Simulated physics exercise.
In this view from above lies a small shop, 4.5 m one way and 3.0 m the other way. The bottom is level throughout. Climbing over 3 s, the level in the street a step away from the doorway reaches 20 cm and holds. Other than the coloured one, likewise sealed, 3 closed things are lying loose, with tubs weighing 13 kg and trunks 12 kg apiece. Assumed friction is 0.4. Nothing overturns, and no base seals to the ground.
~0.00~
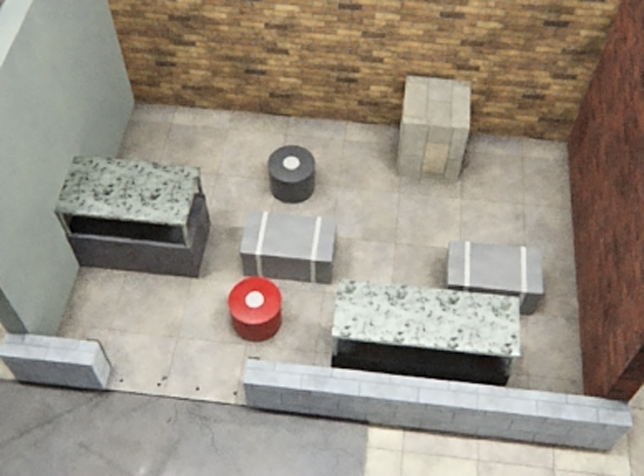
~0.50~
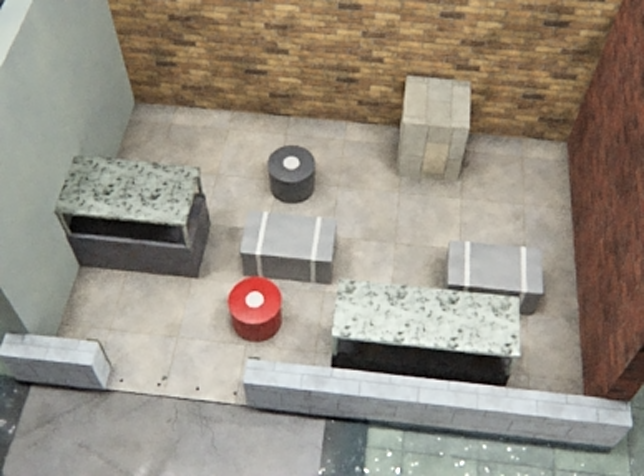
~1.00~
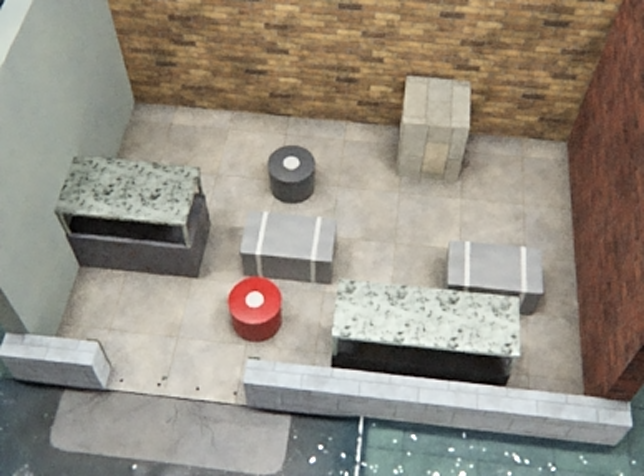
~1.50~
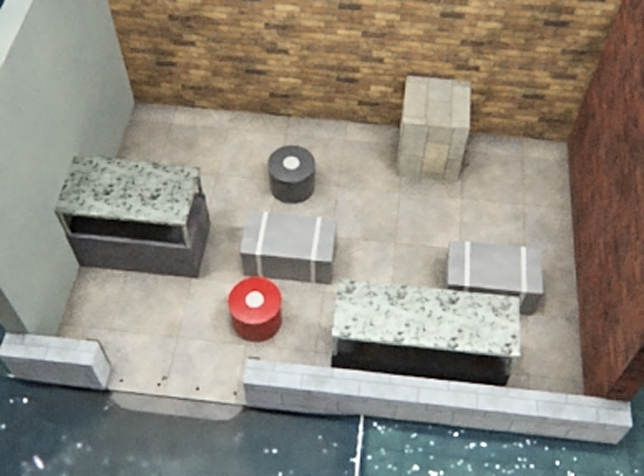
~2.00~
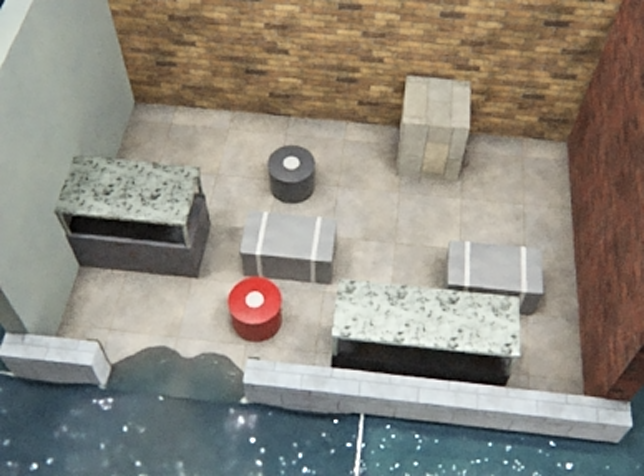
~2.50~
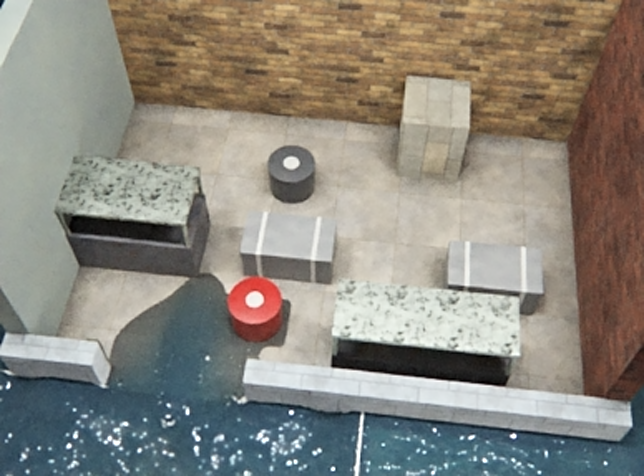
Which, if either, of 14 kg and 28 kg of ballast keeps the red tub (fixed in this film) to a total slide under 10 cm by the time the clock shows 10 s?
The lighter amount and the heavier both fall short.
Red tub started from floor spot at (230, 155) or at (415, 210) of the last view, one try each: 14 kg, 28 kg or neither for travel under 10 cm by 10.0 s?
Well, at the first spot you need the heavier weight, and at the second you need the heavier weight.
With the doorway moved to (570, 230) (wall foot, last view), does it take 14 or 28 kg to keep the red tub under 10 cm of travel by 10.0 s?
There just the heavier succeeds.
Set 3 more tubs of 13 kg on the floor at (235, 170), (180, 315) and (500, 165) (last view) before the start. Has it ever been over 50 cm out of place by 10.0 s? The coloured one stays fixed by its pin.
In the order given, beyond the mark, then beyond the mark, and last within the mark.
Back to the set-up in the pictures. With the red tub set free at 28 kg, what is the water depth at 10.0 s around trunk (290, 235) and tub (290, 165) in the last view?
Roughly 8 and 13 cm.
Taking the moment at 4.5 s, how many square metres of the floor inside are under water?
I'd put it close to 5.0 m2.
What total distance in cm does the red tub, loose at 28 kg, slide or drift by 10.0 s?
It covers some 40 cm altogether.
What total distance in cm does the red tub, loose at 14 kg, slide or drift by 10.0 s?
140 cm in all.
After 3.5 s the red tub would be 7 cm from its start with 14 kg and 0 cm from its start with 28 kg; 6 cm of water round it then.
After 4.5 s the red tub would be 51 cm from its start with 14 kg and 2 cm from its start with 28 kg; 6 cm of water round it then.
After 7.0 s the red tub would be 115 cm from its start with 14 kg and 36 cm from its start with 28 kg; 9 cm of water round it then.
After 10.0 s the red tub would be 134 cm from its start with 14 kg and 40 cm from its start with 28 kg; 7 cm of water round it then.
